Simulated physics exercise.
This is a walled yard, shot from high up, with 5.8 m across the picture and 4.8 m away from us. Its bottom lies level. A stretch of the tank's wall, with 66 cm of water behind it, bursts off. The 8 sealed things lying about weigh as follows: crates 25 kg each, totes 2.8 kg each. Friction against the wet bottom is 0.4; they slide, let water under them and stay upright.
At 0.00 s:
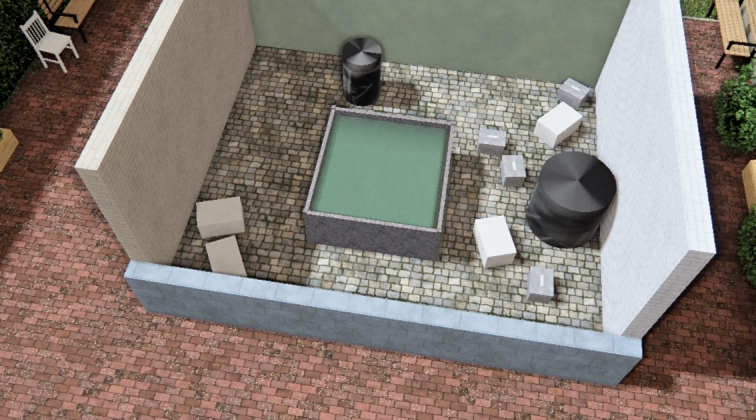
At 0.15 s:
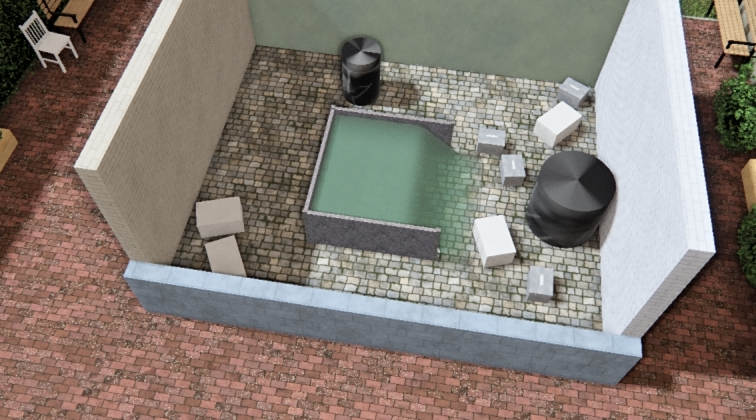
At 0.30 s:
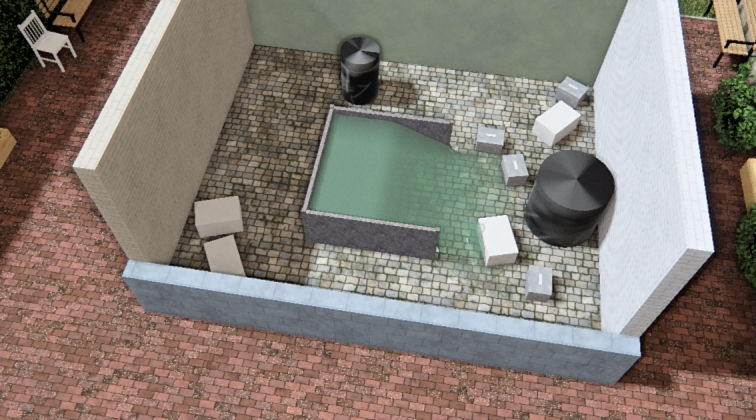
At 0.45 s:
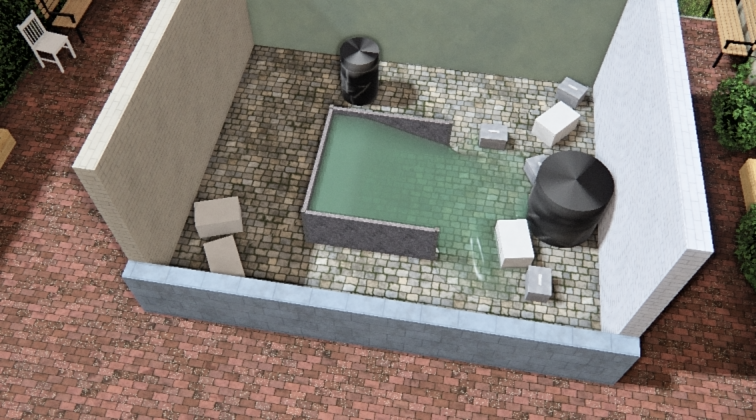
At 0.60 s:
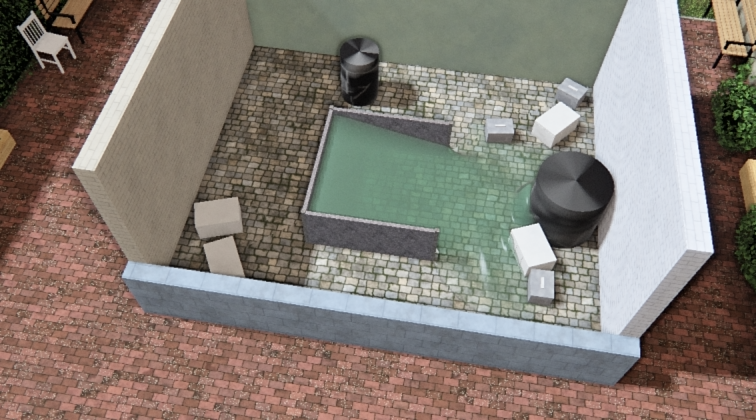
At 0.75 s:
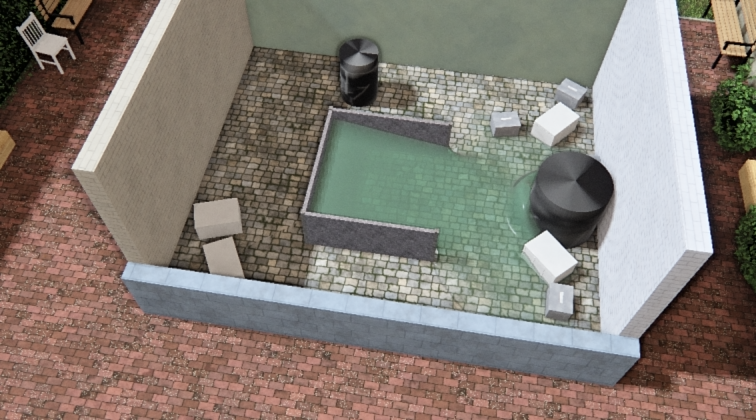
To begin with, a square tank of green water stands in a walled, cobbled yard among scattered boxes and two dark barrels. Its right side bursts open and water spreads rightward across the stones, around the larger barrel, sliding several nearby grey and white boxes to the right.
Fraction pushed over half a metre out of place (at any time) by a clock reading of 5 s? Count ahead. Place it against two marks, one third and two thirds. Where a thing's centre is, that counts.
The fraction climbs to two thirds or higher.
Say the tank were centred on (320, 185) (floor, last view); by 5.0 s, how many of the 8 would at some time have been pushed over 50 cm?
Result: 6.
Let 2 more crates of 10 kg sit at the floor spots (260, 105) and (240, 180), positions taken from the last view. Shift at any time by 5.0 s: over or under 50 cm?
Result, in sequence: Not exceeded / not exceeded.
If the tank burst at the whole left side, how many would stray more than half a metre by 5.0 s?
The count would be 3.
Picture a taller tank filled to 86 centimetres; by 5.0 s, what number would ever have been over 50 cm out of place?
Result: 8.
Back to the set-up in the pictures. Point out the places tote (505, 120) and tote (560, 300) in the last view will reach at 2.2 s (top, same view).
About (516, 76) for the first and (597, 310) for the second.
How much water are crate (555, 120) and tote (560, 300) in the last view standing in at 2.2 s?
Depths: Near 24 cm, then near 42 cm.
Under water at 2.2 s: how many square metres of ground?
I'd put it close to 12 m2.
After 1.1 s 4 of 8 are over 50 cm from their spots; 2 afloat.
After 2.2 s 4 of 8 are over 50 cm from their spots; 5 afloat.
After 3.5 s 5 of 8 are over 50 cm from their spots; 6 afloat.
After 5.0 s 6 of 8 are over 50 cm from their spots, and 7 have been at some point; 6 afloat.
